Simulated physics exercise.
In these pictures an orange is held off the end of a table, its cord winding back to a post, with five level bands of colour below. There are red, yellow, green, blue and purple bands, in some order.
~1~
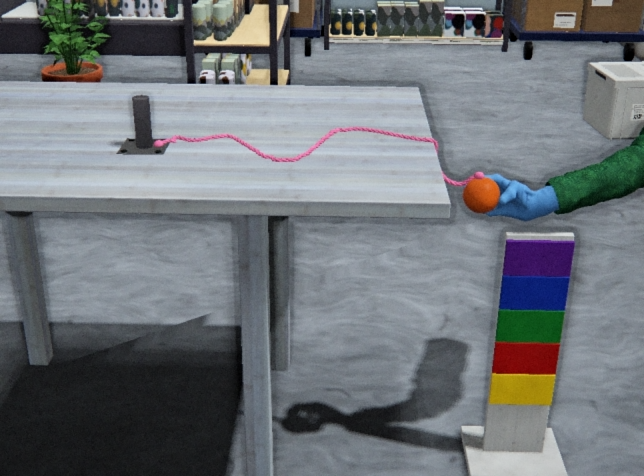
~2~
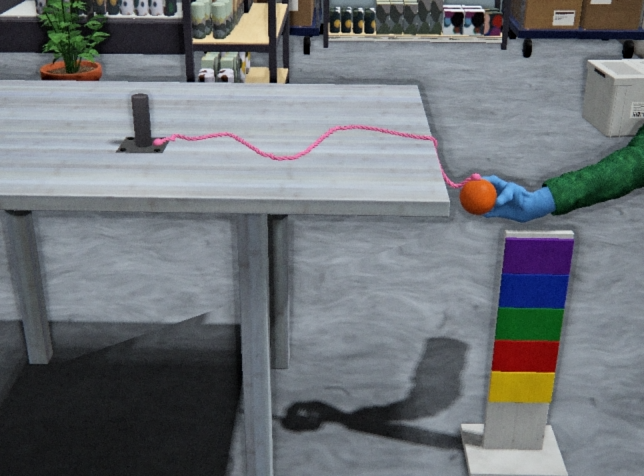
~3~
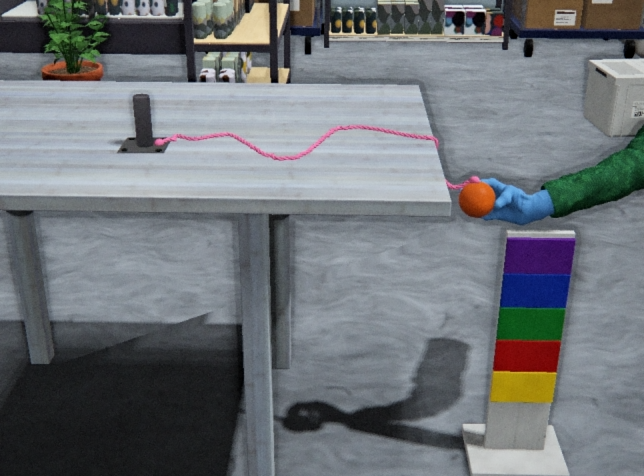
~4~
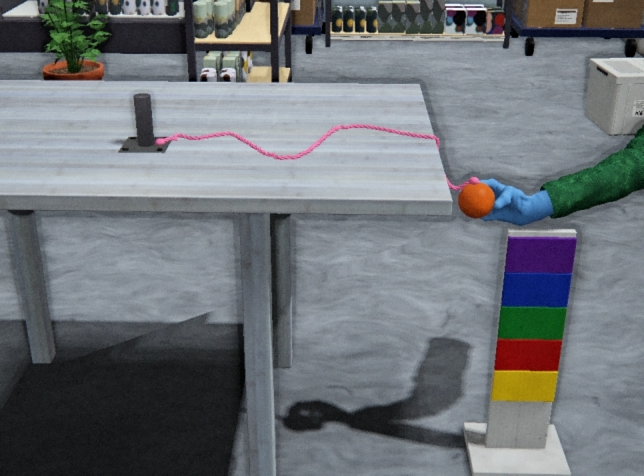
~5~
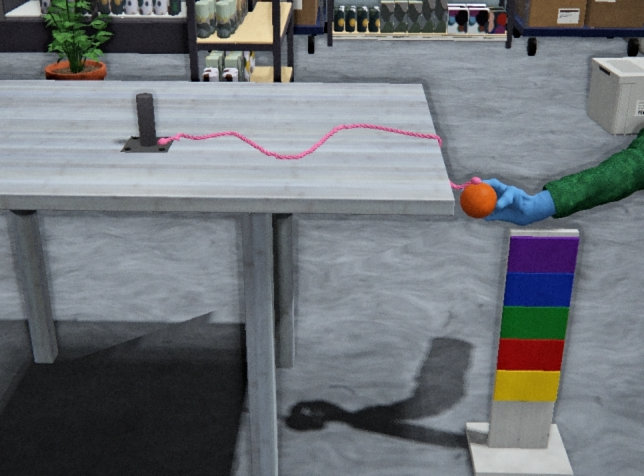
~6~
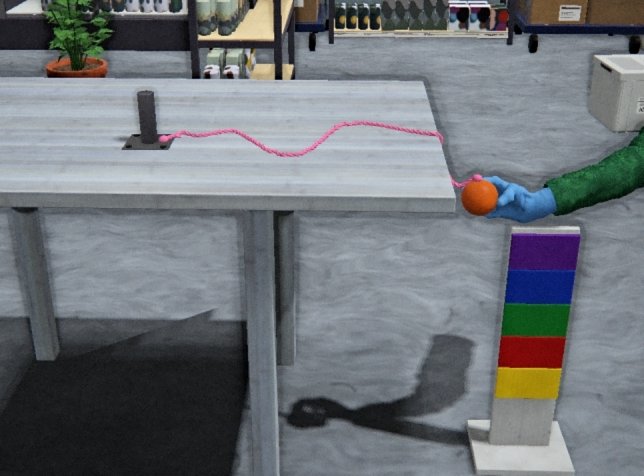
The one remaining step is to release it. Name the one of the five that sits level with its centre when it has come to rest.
That would be red.
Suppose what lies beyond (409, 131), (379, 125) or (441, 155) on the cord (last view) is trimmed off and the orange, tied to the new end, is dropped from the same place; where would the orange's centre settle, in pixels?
Try 1: About (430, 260). Try 2: About (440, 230). Try 3: About (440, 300).
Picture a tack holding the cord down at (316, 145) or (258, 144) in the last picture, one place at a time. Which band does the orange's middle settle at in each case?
Results, in sequence: Blue / green.
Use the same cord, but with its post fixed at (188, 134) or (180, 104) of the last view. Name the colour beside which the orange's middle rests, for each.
In that order: Yellow; red.
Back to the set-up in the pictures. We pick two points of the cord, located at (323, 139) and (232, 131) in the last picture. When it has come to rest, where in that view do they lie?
In that view they sit near (417, 142) and near (257, 141).
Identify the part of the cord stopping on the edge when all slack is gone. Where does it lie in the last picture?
Around (332, 132).
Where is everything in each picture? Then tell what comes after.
The first frame shows orange (482, 195); purple (539, 260); blue (534, 294); green (530, 327); red (526, 360); yellow (522, 390).
The second frame shows orange (478, 197); cord through (186, 138) (250, 146) (308, 151) (342, 129) (421, 138).
The third frame shows orange (477, 199).
The fourth frame shows orange (476, 200); cord through (188, 138) (252, 145) (310, 150) (344, 128) (423, 137).
The fifth frame shows orange (478, 200).
The sixth frame shows orange (480, 198); cord through (191, 135) (255, 143) (313, 148) (348, 125) (427, 134).
A little later, orange near (411, 353); level with red.
Next, orange near (441, 352); level with red.
When it is over, orange near (425, 353); level with red. Its centre hangs level with the red band.
